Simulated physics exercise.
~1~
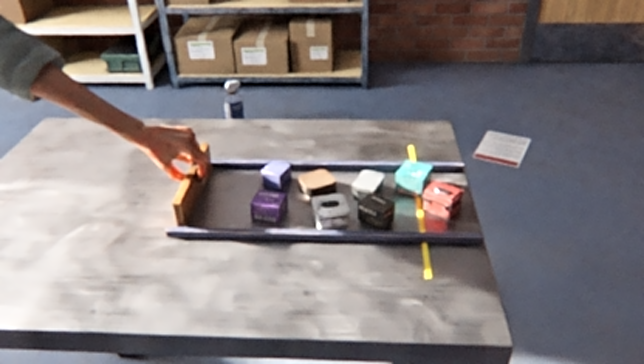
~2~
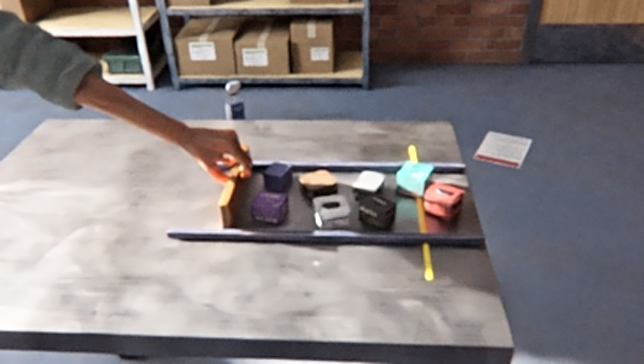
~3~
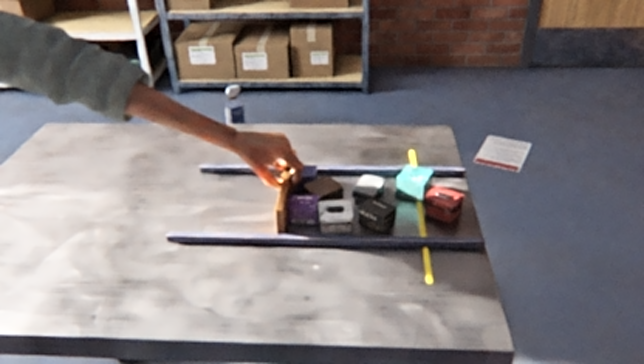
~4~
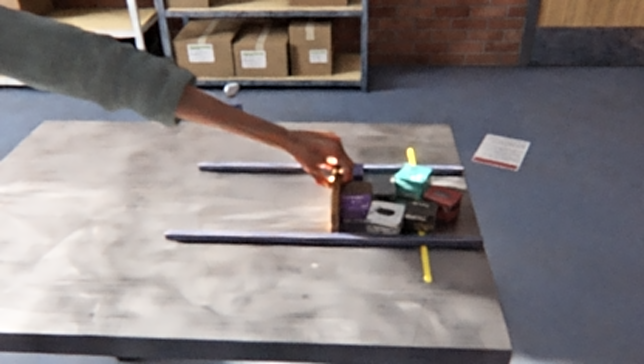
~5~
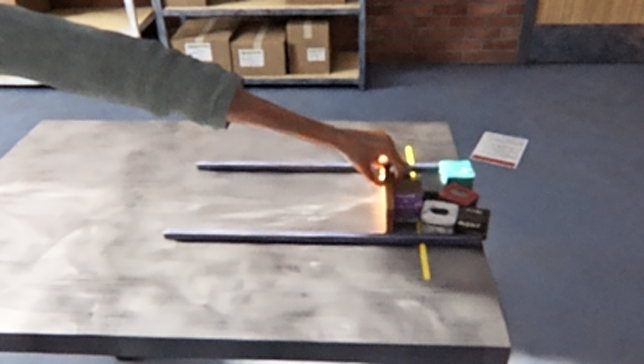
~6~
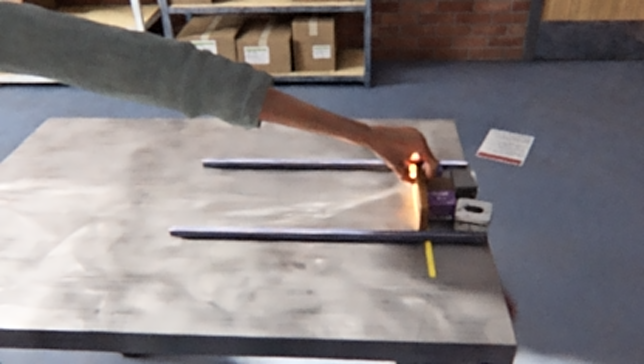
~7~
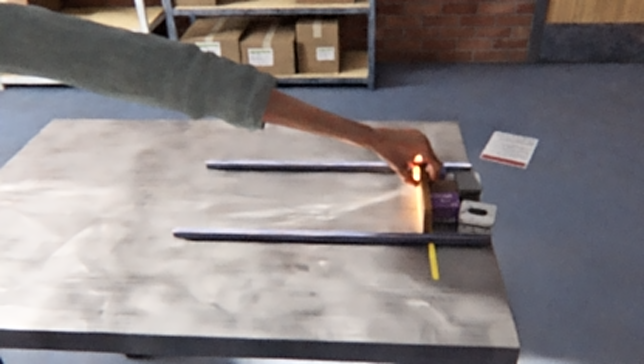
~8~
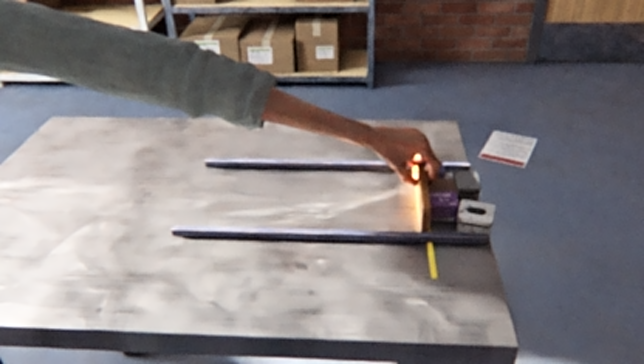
On a grey tabletop, a hand sliding an orange board rightward between rails, pushing small boxes along until several drop off the edge.
